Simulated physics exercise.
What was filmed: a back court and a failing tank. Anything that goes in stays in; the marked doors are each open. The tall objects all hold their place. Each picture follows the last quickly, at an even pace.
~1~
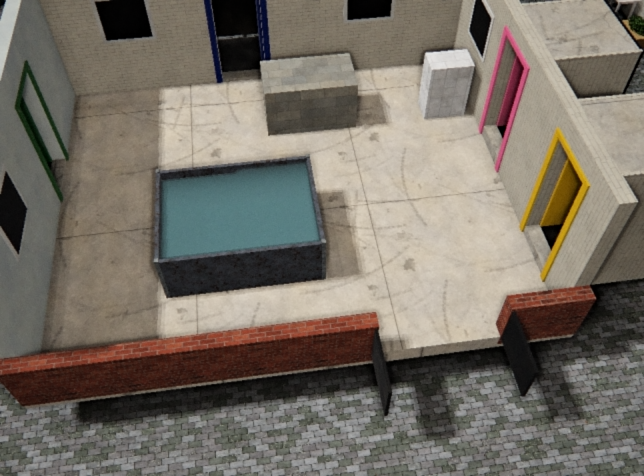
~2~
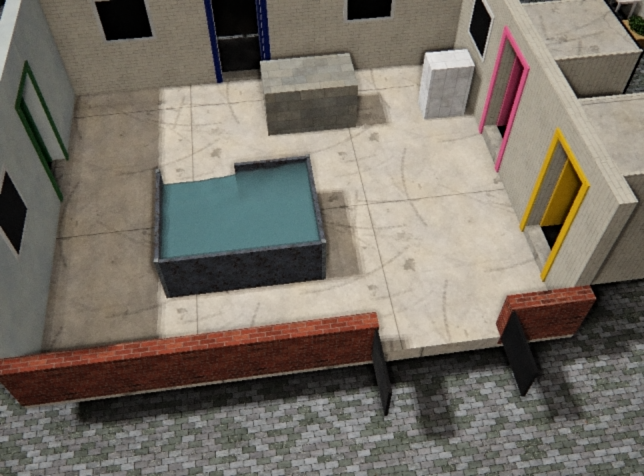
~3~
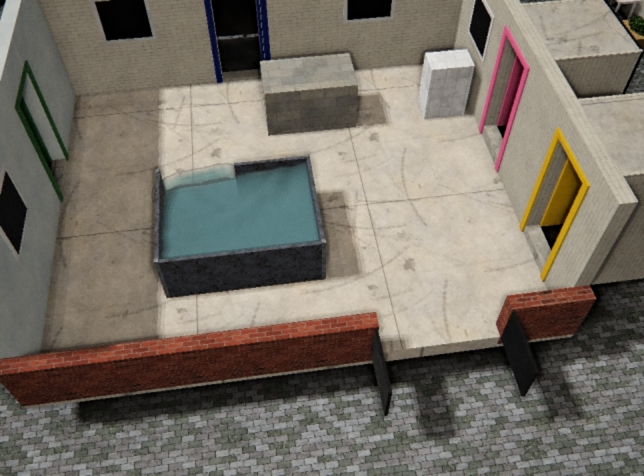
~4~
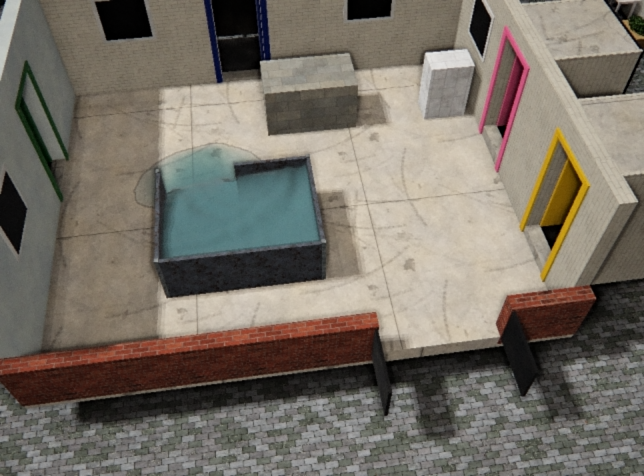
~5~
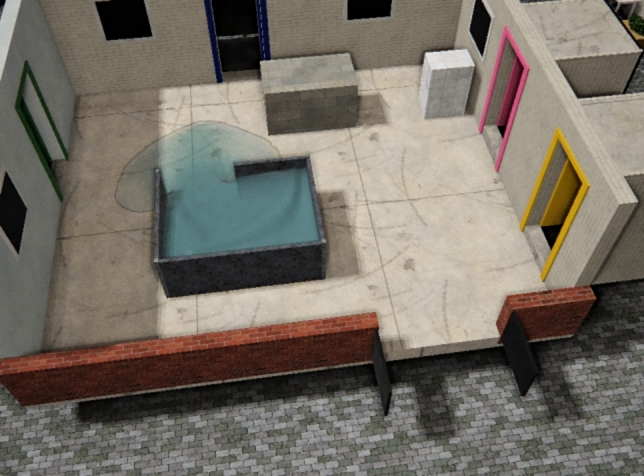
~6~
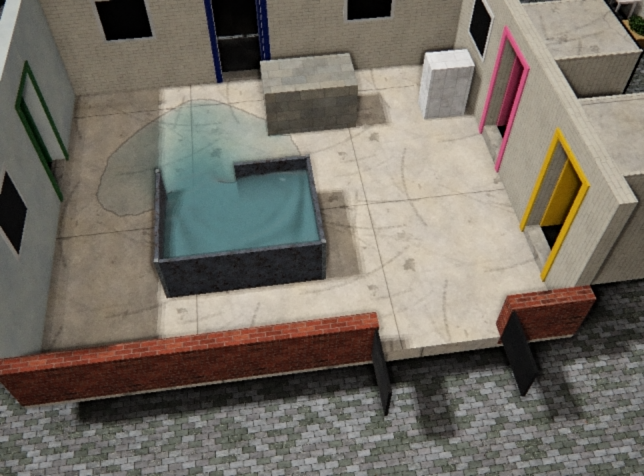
Water in a dark-walled tank sat still until a gap opened in the far side, then it poured out and spread in a widening pool across the pale courtyard floor behind.
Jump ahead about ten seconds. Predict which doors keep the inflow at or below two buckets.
As I see it, yellow door: Not over the line on that one; green door: Over the line on that one; blue door: Over the line on that one; pink door: Not over the line on that one.
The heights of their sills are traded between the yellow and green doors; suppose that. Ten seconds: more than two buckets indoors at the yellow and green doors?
As it turns out, the yellow one keeps within bounds and the green one keeps within bounds.
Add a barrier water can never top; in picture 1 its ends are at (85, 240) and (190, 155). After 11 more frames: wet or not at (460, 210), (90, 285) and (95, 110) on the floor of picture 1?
Taking the points in order, they are high and dry, inundated and inundated.
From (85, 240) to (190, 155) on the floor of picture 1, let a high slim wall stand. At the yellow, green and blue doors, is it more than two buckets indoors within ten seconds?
So here's the picture: Yellow doesn't get there, green doesn't get there, and blue gets past it.
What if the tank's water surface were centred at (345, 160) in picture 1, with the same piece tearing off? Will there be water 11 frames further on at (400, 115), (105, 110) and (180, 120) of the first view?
Well, in the order you listed them, they'd be reached by the flood, reached by the flood and reached by the flood.
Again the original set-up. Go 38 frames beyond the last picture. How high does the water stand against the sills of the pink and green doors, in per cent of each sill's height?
Approx. 10 % followed by 170 %.
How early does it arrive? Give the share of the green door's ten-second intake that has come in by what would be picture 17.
About 10 per cent.
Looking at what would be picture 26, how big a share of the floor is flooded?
Roughly 35 per cent.
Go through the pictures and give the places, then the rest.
Still water in the water tank at (238, 209), in the first frame.
The front is at a hidden place, out from the gap on the water tank's far side, in the second frame.
The front is at a hidden place, out from the gap on the water tank's far side, in the third frame.
Water pours out on the water tank's far side and has run to (214, 146), in the fourth frame.
The front is at (216, 124), out from the gap on the water tank's far side, in the fifth frame.
Water pours out on the water tank's far side and has run to (187, 104), in the sixth frame.
A moment on, water covers 30 % of the floor; the yellow door not reached, the green door wet at the sill, nothing in, the blue door over two buckets in, the pink door not reached.
Next, water covers 30 % of the floor; the yellow door not reached, the green door under two buckets in, the blue door far over two buckets in, the pink door not reached.
Then, water covers 35 % of the floor; the yellow door not reached, the green door over two buckets in, the blue door far over two buckets in, the pink door wet at the sill, nothing in.
Later, water covers 60 % of the floor; the yellow door not reached, the green door far over two buckets in, the blue door far over two buckets in, the pink door wet at the sill, nothing in.
In the end, water covers 95 % of the floor; the yellow door wet at the sill, nothing in, the green door far over two buckets in, the blue door far over two buckets in, the pink door wet at the sill, nothing in.
